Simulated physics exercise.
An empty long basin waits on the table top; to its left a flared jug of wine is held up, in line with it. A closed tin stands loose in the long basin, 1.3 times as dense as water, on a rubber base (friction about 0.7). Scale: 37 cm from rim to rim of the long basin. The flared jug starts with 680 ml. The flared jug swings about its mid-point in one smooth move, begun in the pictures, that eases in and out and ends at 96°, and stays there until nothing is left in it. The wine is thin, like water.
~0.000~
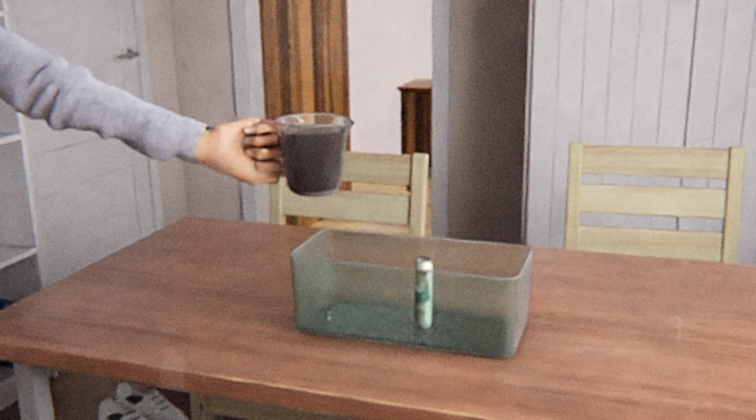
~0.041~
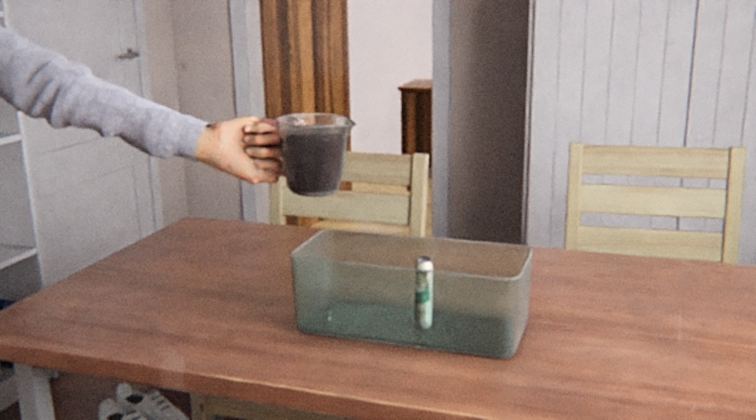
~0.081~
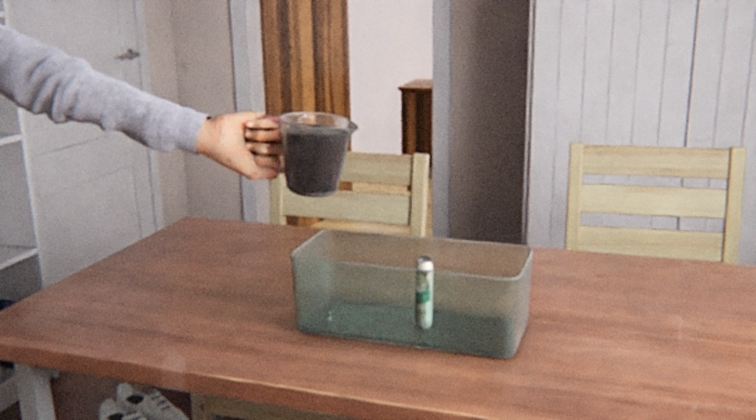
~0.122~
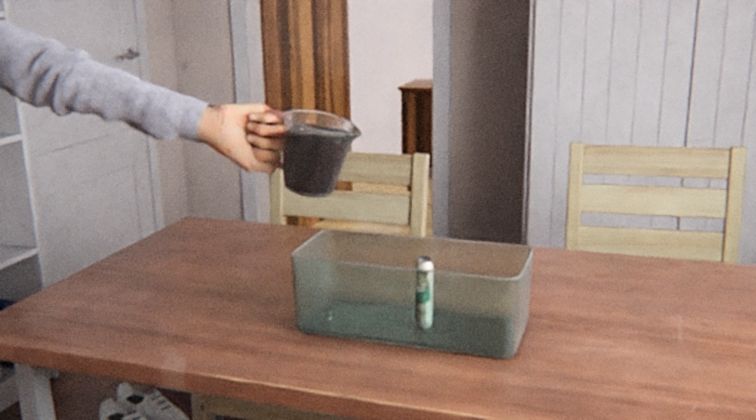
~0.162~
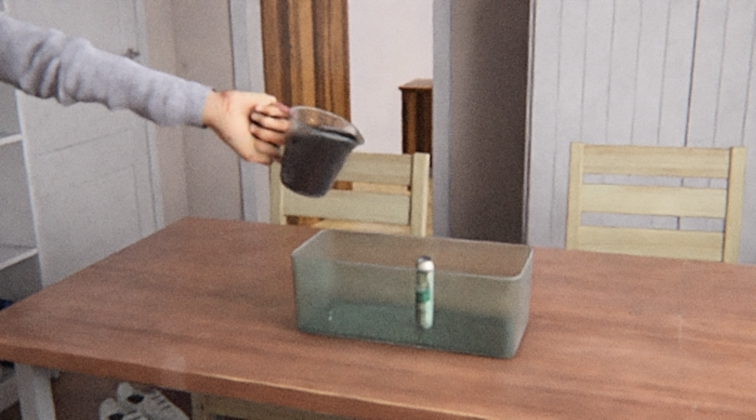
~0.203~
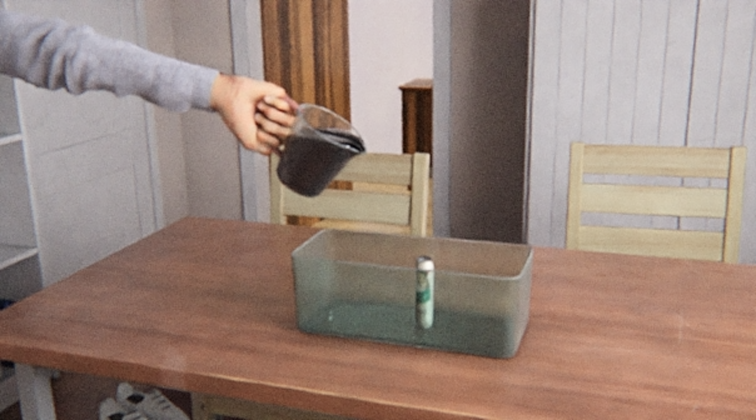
A hand held a clear jug of dark liquid above and to the left of a long see-through basin with a small tin standing inside, then smoothly tilted the jug toward the right.
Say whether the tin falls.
It goes over.
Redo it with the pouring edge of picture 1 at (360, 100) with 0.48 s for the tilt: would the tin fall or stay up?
Then it falls.
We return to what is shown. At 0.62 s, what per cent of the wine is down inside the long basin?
Near 68 in a hundred.
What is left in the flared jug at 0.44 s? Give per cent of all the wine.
About 50 per cent.
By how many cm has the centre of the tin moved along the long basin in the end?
About 9.0 cm.
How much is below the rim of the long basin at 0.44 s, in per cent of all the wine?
About 18 per cent.
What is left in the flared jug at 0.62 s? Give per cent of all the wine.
About 14 per cent.
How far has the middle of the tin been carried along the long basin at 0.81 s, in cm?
Some 9 cm.
By 0.44 s the tilt is 92° and 50 per cent is still to pour; the tin stands where it began.
By 0.62 s the tilt is 96° and 14 per cent is still to pour; the tin leans 15°.
By 0.81 s the tilt is 96° and 3 per cent is still to pour; the tin lies on its side.
By 1.01 s the tilt is 96° and 0 per cent is still to pour; the tin lies on its side.
At rest the tin lies on its side.
